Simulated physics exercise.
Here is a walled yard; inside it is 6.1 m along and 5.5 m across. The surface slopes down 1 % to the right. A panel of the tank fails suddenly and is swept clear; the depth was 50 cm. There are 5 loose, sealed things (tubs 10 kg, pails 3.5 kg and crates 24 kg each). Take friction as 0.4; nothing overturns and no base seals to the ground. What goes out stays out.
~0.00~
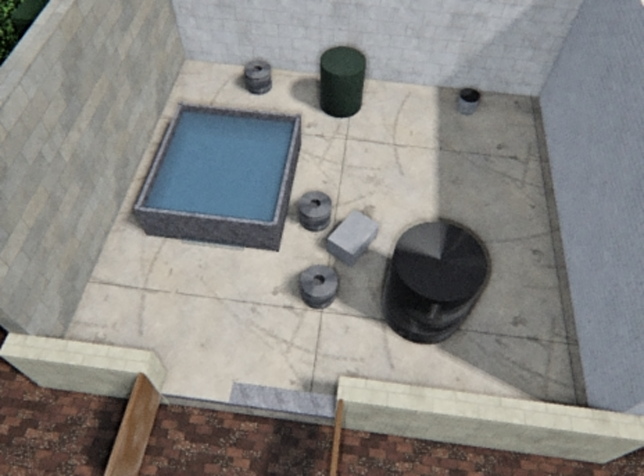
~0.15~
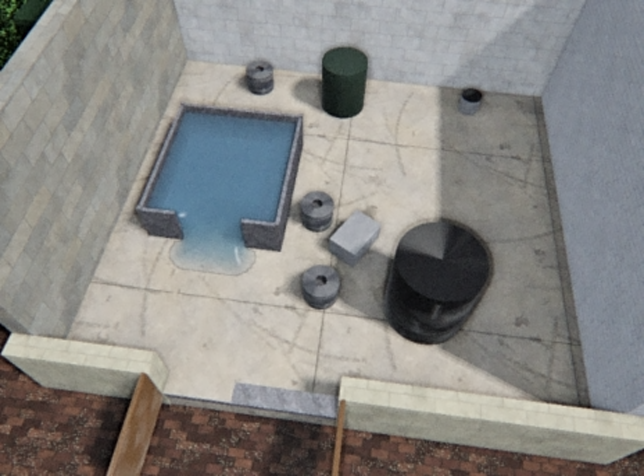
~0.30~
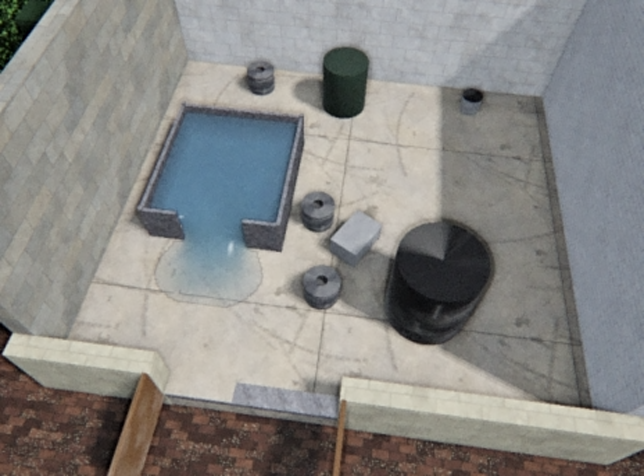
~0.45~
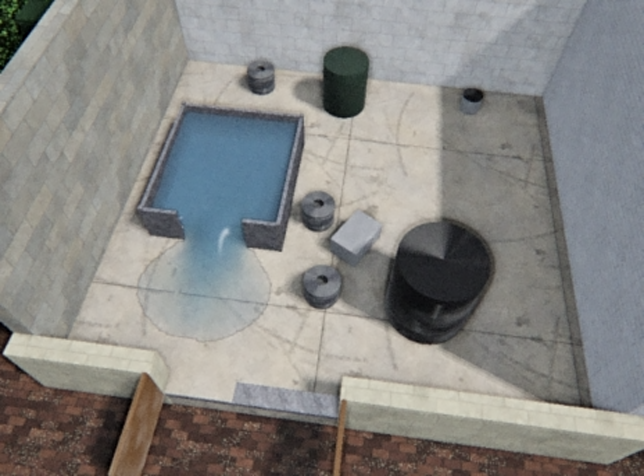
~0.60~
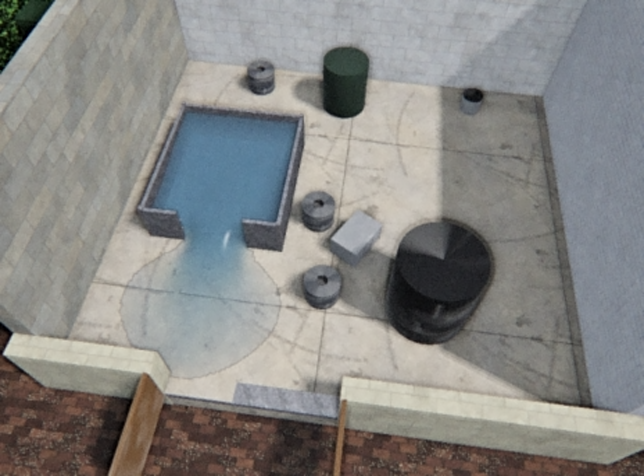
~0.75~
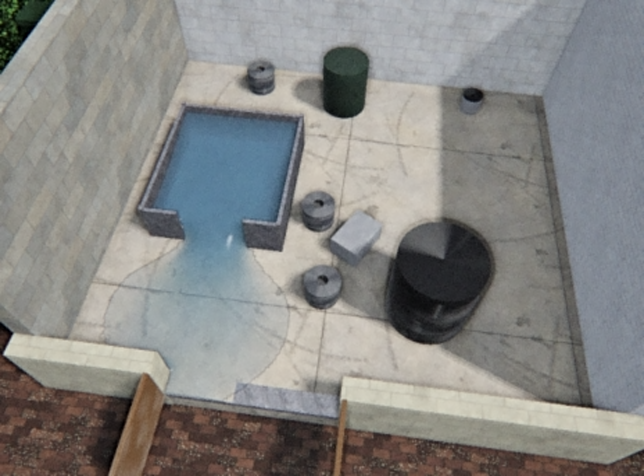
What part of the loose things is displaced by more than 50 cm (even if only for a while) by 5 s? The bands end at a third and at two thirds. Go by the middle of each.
That comes to not even a third.
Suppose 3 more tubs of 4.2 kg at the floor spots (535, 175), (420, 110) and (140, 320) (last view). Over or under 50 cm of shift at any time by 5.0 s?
In that order: Under, short of it, past it.
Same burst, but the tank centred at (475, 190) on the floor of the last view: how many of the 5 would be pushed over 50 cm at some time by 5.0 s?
Then 0.
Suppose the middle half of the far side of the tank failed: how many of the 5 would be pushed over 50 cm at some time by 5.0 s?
Then 2.
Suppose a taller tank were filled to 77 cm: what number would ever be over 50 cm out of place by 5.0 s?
Then 0.
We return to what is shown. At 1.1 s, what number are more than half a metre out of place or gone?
By then 0.
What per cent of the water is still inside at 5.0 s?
About 64 per cent.
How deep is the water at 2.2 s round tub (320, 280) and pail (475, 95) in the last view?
About 1 and 0 cm.
After 1.1 s 0 of 5 are over 50 cm from their spots; 0 afloat.
After 2.2 s 0 of 5 are over 50 cm from their spots; 0 afloat.
After 3.5 s 0 of 5 are over 50 cm from their spots; 0 afloat.
After 5.0 s 0 of 5 are over 50 cm from their spots, and 0 have been at some point; 0 afloat.
